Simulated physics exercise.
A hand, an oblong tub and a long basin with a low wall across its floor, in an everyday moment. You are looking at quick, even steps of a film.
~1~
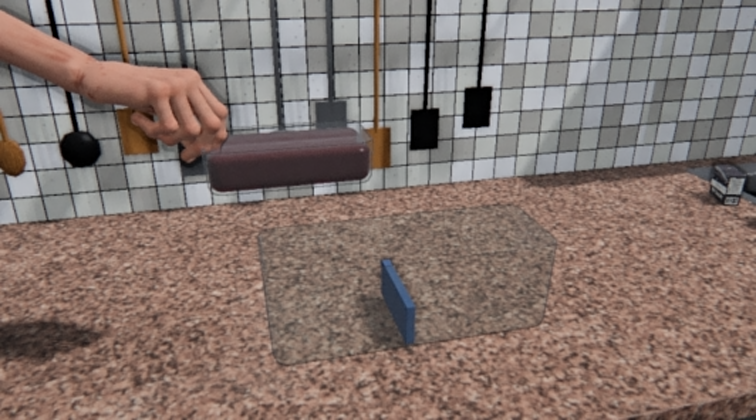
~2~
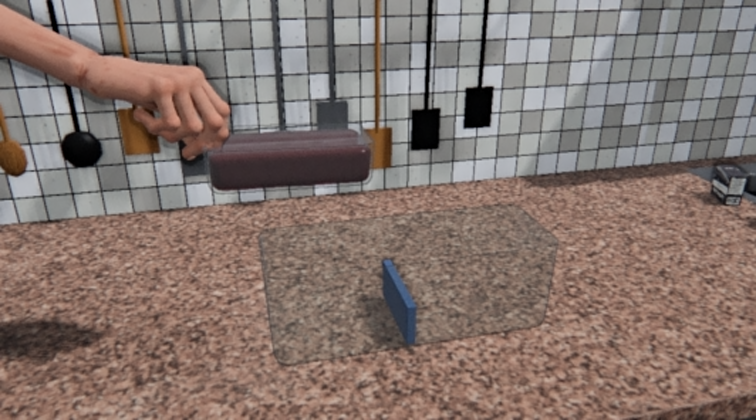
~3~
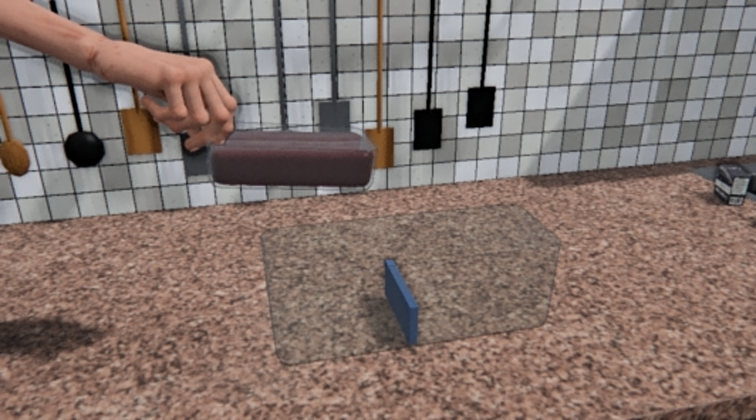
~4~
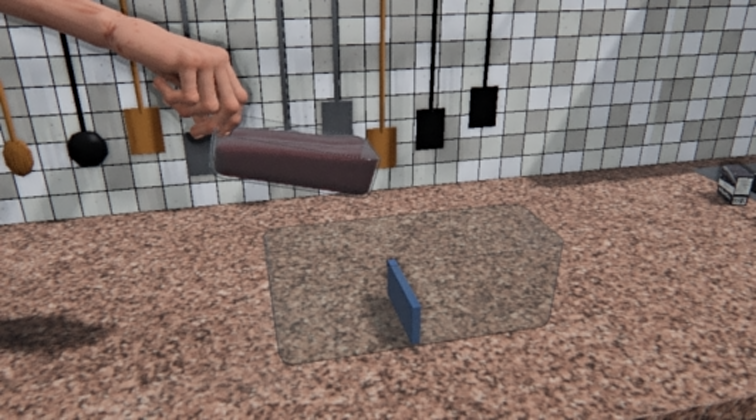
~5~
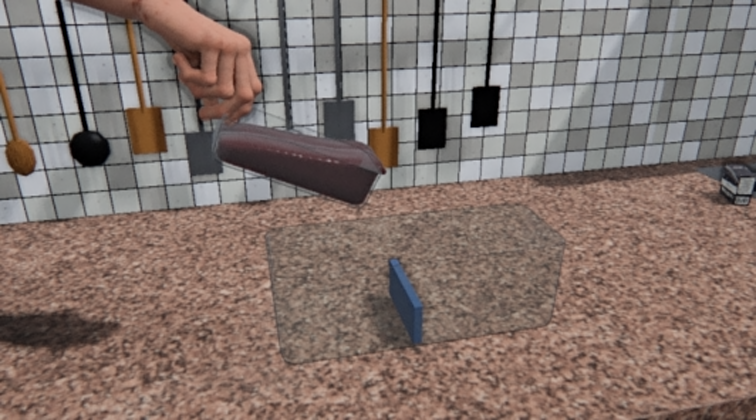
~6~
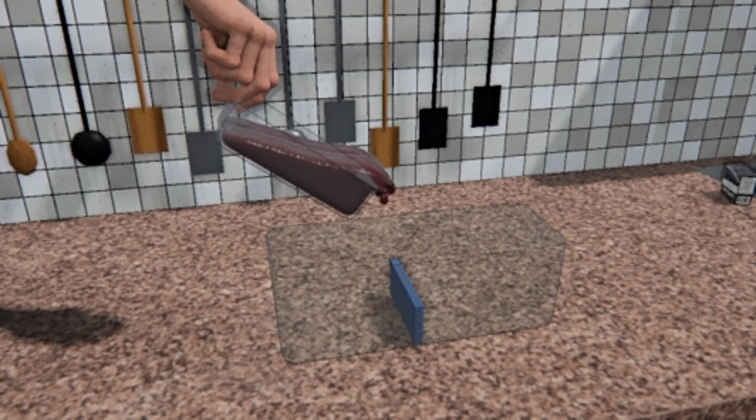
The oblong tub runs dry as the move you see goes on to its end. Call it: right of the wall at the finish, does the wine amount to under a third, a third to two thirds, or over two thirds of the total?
A third to two thirds of the total.
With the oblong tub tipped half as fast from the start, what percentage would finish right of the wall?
Roughly 65 percent.
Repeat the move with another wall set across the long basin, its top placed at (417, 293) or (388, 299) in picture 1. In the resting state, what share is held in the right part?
In order, near 25 and 60 in a hundred.
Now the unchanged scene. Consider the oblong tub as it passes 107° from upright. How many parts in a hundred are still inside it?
5 in a hundred.
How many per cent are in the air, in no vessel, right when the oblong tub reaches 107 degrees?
I'd put it near 5 per cent.
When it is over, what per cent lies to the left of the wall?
Estimate: Some 40 per cent.
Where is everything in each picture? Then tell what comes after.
The first frame shows tilt 0°; pouring edge (365, 132); surface from (206, 148) to (363, 136); the long basin's rim runs from (261, 255) to (536, 224); the wall's top is at (397, 283).
The second frame shows tilt 2°; pouring edge (367, 134); surface from (208, 146) to (364, 137).
The third frame shows tilt 7°; pouring edge (370, 141); surface from (211, 142) to (367, 141).
The fourth frame shows tilt 14°; pouring edge (373, 150); surface from (215, 137) to (371, 145).
The fifth frame shows tilt 25°; pouring edge (373, 164); surface from (218, 132) to (354, 149); 5 per cent is over the edge.
The sixth frame shows tilt 37°; pouring edge (369, 178); surface from (221, 126) to (342, 153); 15 per cent is over the edge.
A moment on, the oblong tub is tipped right over and 5 per cent is still to pour, 30 is left of the wall and 55 right of it.
Next, the oblong tub is tipped right over and 0 per cent is still to pour, 36 is left of the wall and 49 right of it.
Then the oblong tub is tipped right over and 0 per cent is still to pour, 38 is left of the wall and 54 right of it.
Later the oblong tub is tipped right over and 0 per cent is still to pour, 38 is left of the wall and 54 right of it.
At rest 38 per cent lies left of the wall, 54 right of it and 8 outside.
